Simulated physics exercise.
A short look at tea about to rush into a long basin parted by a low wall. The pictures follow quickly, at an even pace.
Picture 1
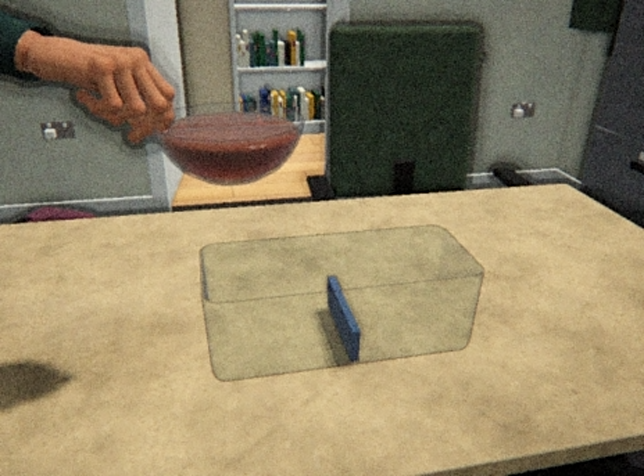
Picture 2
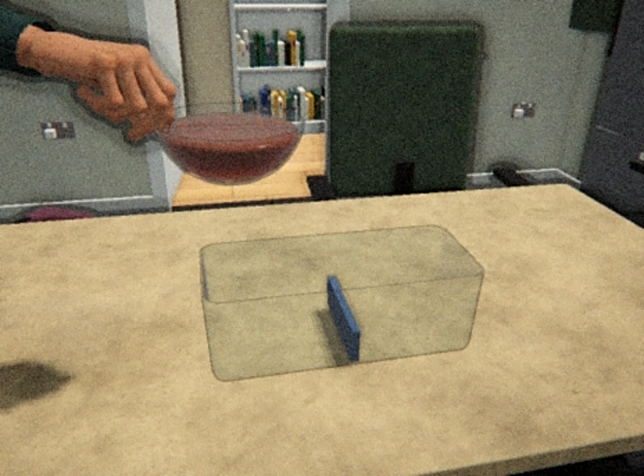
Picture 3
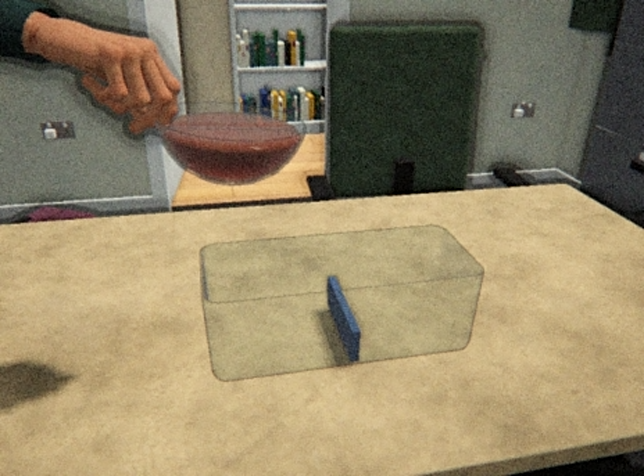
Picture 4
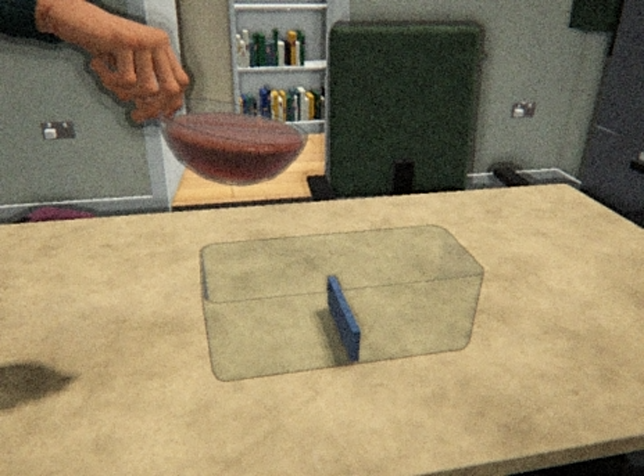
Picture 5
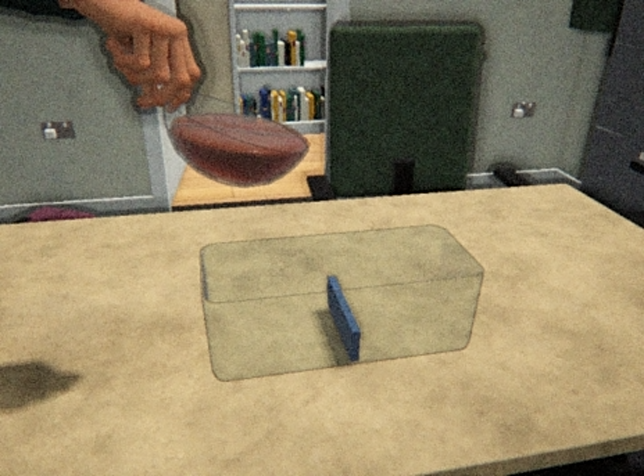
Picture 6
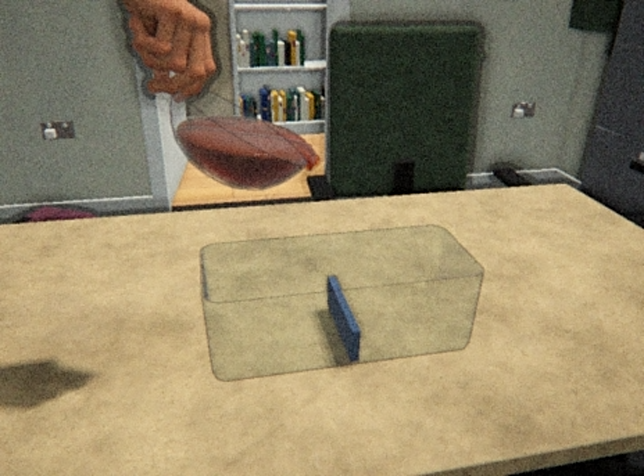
Above a table, a hand tilts a glass bowl rightward until reddish liquid crosses its edge.
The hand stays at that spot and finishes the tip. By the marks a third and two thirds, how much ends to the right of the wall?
The share right of the wall is from a third to two thirds.
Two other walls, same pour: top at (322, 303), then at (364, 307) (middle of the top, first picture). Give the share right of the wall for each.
Near 75 % and 25 %.
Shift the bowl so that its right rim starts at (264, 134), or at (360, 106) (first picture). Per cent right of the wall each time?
Near 10 % and 80 %.
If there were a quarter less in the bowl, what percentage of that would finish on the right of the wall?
Near 40 %.
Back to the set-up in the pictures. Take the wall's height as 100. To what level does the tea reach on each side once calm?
Near 30 on the left, 30 on the right.
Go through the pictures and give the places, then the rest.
In the first frame, tilt 0°; pouring edge (303, 118); surface from (157, 130) to (298, 124); the long basin's rim runs from (202, 274) to (463, 249); the wall's top is at (343, 303).
In the second frame, tilt 1°; pouring edge (303, 120); surface from (157, 130) to (299, 126).
In the third frame, tilt 6°; pouring edge (305, 126); surface from (159, 127) to (299, 129).
In the fourth frame, tilt 13°; pouring edge (306, 134); surface from (163, 124) to (303, 132).
In the fifth frame, tilt 22°; pouring edge (306, 146); surface from (170, 123) to (304, 139); 2 per cent is over the edge.
In the sixth frame, tilt 33°; pouring edge (304, 160); surface from (175, 127) to (288, 141); 10 per cent is over the edge.
A moment on, the bowl is tipped on its side and 4 per cent is still to pour, 17 is left of the wall and 42 right of it.
Next, the bowl is tipped right over and 0 per cent is still to pour, 45 is left of the wall and 48 right of it.
Then the bowl is tipped right over and 0 per cent is still to pour, 48 is left of the wall and 48 right of it.
Later the bowl is tipped right over and 0 per cent is still to pour, 48 is left of the wall and 48 right of it.
At rest 48 per cent lies left of the wall, 48 right of it and 3 outside.
